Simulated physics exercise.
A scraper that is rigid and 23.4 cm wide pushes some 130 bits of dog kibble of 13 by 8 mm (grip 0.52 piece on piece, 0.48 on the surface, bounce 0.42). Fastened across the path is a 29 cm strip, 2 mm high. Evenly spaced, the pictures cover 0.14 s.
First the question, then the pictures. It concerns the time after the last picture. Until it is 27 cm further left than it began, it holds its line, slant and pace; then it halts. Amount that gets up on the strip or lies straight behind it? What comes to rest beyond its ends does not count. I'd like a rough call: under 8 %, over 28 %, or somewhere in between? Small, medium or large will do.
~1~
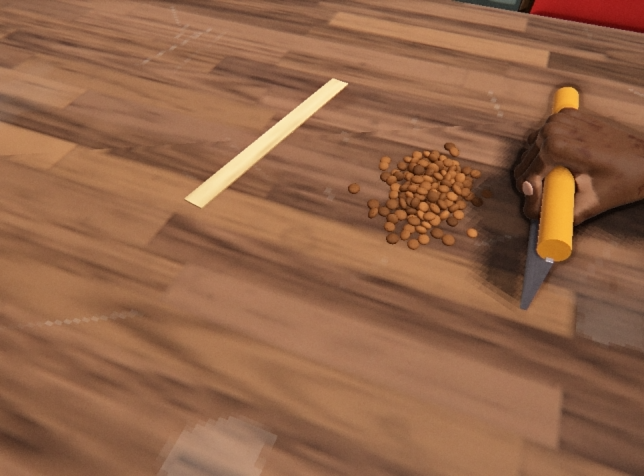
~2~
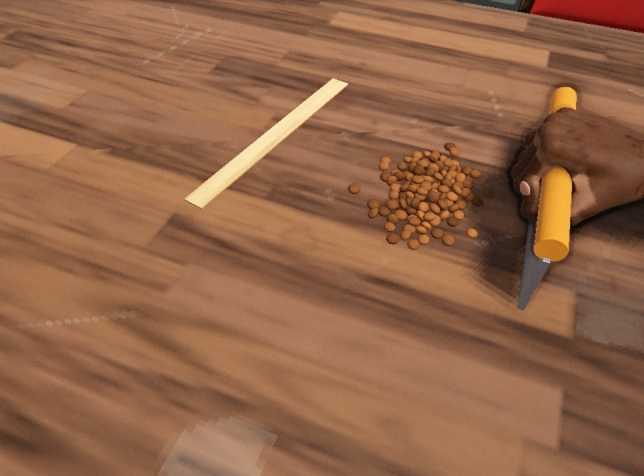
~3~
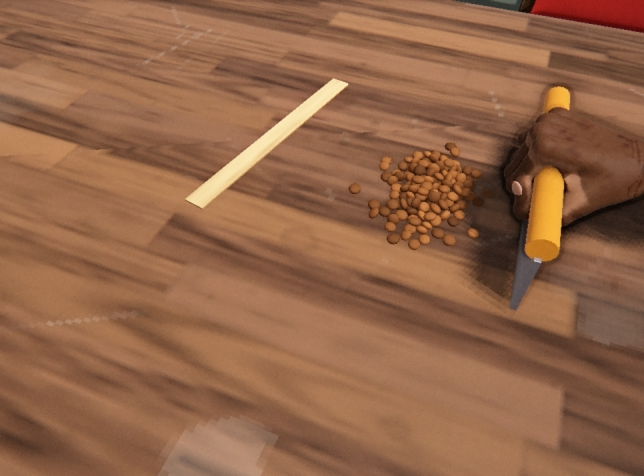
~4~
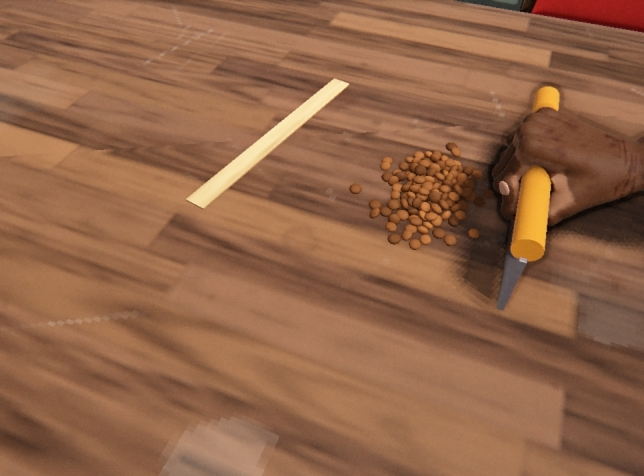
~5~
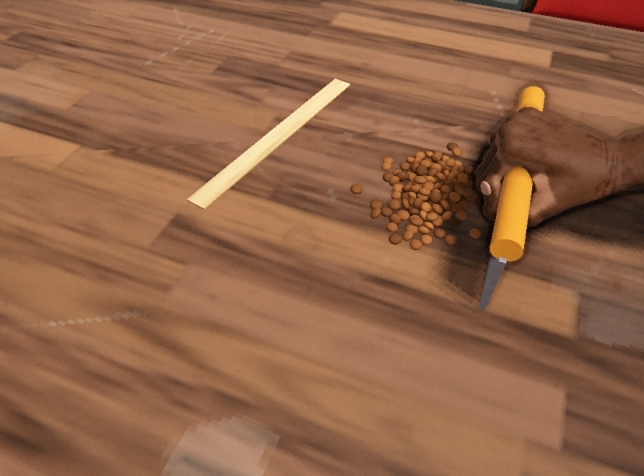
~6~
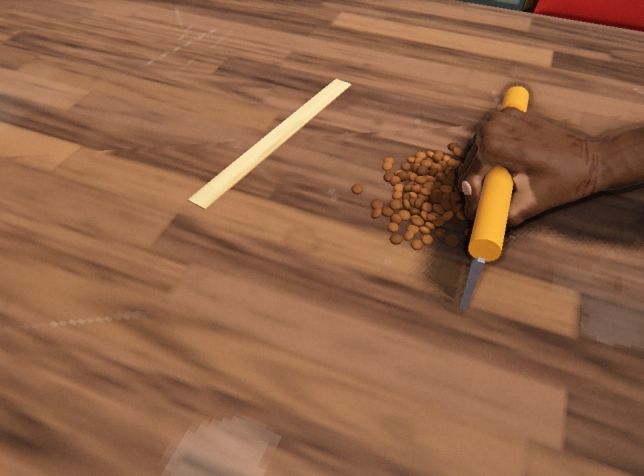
I would say medium, in between.
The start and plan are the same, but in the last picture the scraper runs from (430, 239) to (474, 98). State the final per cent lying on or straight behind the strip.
Above 65.
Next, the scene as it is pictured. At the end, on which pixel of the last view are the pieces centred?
Somewhere close to (251, 176).
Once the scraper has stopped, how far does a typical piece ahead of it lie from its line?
Typical distance: Close to 3 cm.
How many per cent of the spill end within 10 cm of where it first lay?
About 10 %.
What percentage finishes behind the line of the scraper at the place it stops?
Roughly 20 per cent.
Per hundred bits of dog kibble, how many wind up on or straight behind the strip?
About 20 %.
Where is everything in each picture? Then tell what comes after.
In the first frame, scraper from (545, 268) to (559, 115); moved 0.0 cm; pieces shifted so far, 0; middle of the spill at (427, 180); strip at (277, 134).
In the second frame, scraper from (542, 268) to (557, 115); moved 0.2 cm; pieces shifted so far, 0; middle of the spill at (427, 180).
In the third frame, scraper from (533, 268) to (550, 114); moved 1.0 cm; pieces shifted so far, 0; middle of the spill at (428, 180).
In the fourth frame, scraper from (519, 268) to (540, 114); moved 2.2 cm; pieces shifted so far, 0; middle of the spill at (428, 180).
In the fifth frame, scraper from (499, 268) to (526, 114); moved 3.9 cm; pieces shifted so far, 0; middle of the spill at (429, 180).
In the sixth frame, scraper from (478, 268) to (511, 114); moved 5.6 cm; pieces shifted so far, 2; middle of the spill at (430, 180); strip at (280, 134).
Then, 0.23 s after the last picture, scraper 19 cm from its start, spill 18 cm wide; elsewhere 100 %.
Then, 0.46 s after the last picture, scraper 29 cm from its start, spill 22 cm wide; on or straight behind the strip 20 %, elsewhere 80 %.
Then, 0.66 s after the last picture, scraper 29 cm from its start, spill 22 cm wide; on or straight behind the strip 20 %, elsewhere 80 %.
In the end, on or straight behind the strip 20 %, elsewhere 80 %.
